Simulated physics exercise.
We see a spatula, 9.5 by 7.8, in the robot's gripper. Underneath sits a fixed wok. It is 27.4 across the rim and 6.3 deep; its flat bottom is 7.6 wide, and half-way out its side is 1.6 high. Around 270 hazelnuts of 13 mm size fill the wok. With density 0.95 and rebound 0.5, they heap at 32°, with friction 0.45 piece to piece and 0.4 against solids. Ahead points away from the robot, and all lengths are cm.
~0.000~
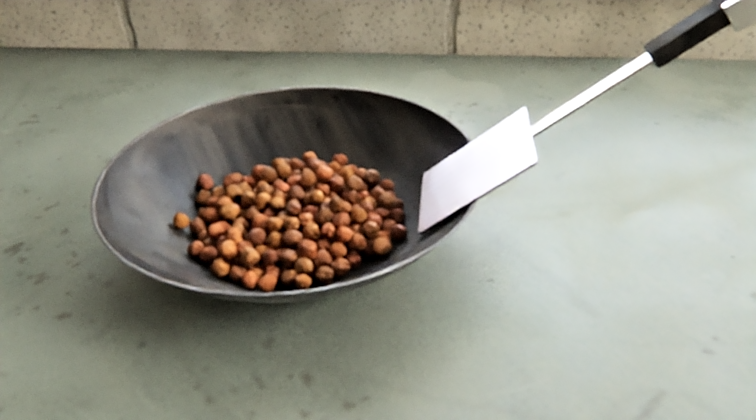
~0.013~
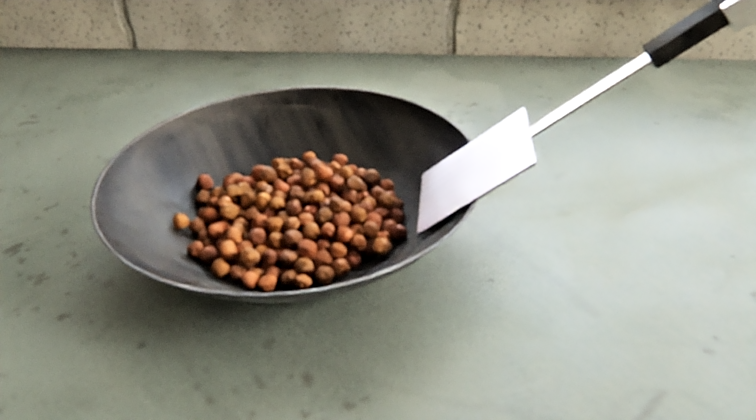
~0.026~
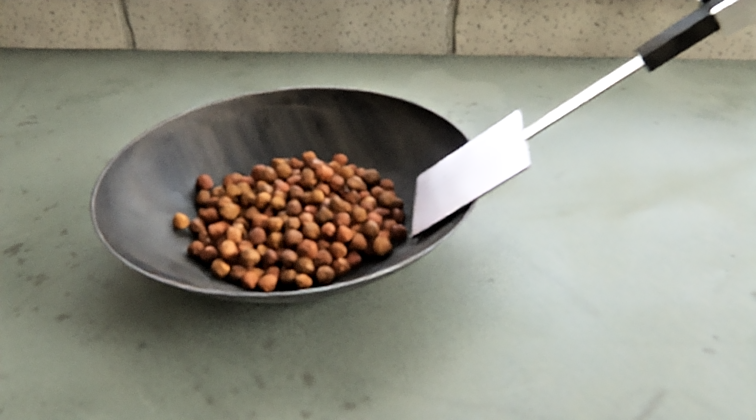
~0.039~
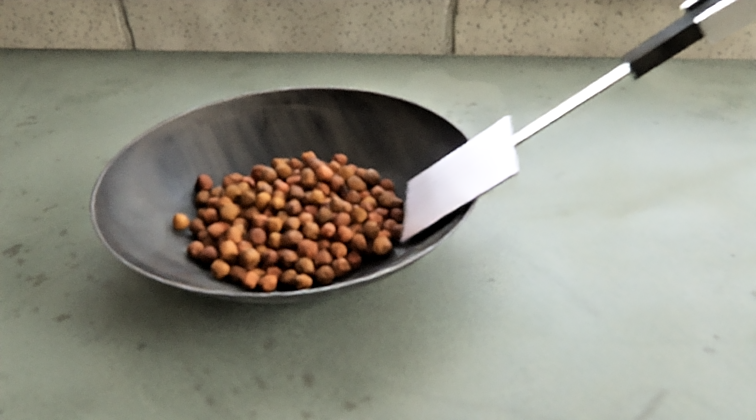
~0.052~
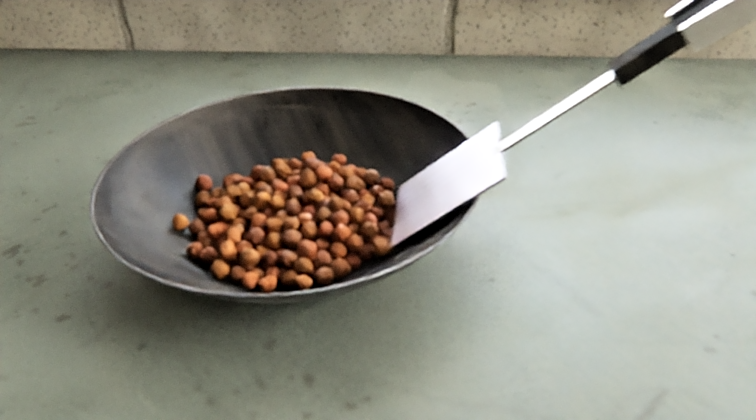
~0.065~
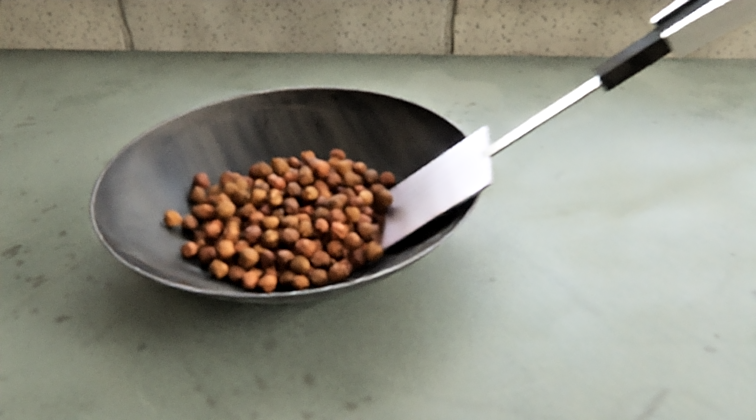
At first, a metal spatula with a black handle rests at the right side of a dark wok holding a heap of brown hazelnuts, barely moving. Then it slides a short way left and slightly down into the wok, meets the heap's right edge, and nudges the nuts slightly left.
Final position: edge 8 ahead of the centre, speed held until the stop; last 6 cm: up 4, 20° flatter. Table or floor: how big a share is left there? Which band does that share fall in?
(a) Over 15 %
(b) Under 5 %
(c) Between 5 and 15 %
Answer: C.
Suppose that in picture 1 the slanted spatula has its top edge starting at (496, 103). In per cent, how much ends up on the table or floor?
10 percent or so.
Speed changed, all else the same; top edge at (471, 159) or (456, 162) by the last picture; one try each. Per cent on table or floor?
I'd estimate close to 30 and 30 in a hundred.
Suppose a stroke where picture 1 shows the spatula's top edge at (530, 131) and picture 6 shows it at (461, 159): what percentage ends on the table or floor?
Close to 25 in a hundred.
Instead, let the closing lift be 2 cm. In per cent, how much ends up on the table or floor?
5 %.
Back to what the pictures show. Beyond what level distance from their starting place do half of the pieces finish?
Somewhere around 4 centimetres, I'd say.
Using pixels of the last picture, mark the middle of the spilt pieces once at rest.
I'd point to somewhere close to (34, 227).
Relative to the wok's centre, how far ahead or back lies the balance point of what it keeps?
Offset forward: Around 4.0 cm.
After 0.15 s, sloping 40°, highest piece 6 above the table; 272 in the wok.
After 0.24 s, sloping 33°, highest piece 7 above the table; 272 in the wok.
After 0.49 s, sloping 20°, highest piece 7 above the table; 252 in the wok, 11 on the table or floor, 9 on the blade or in flight.
After 1.54 s, sloping 20°, highest piece 6 above the table; 252 in the wok, 20 on the table or floor.
At rest, 252 in the wok, 20 on the table or floor. That is 7 % on the table or floor.
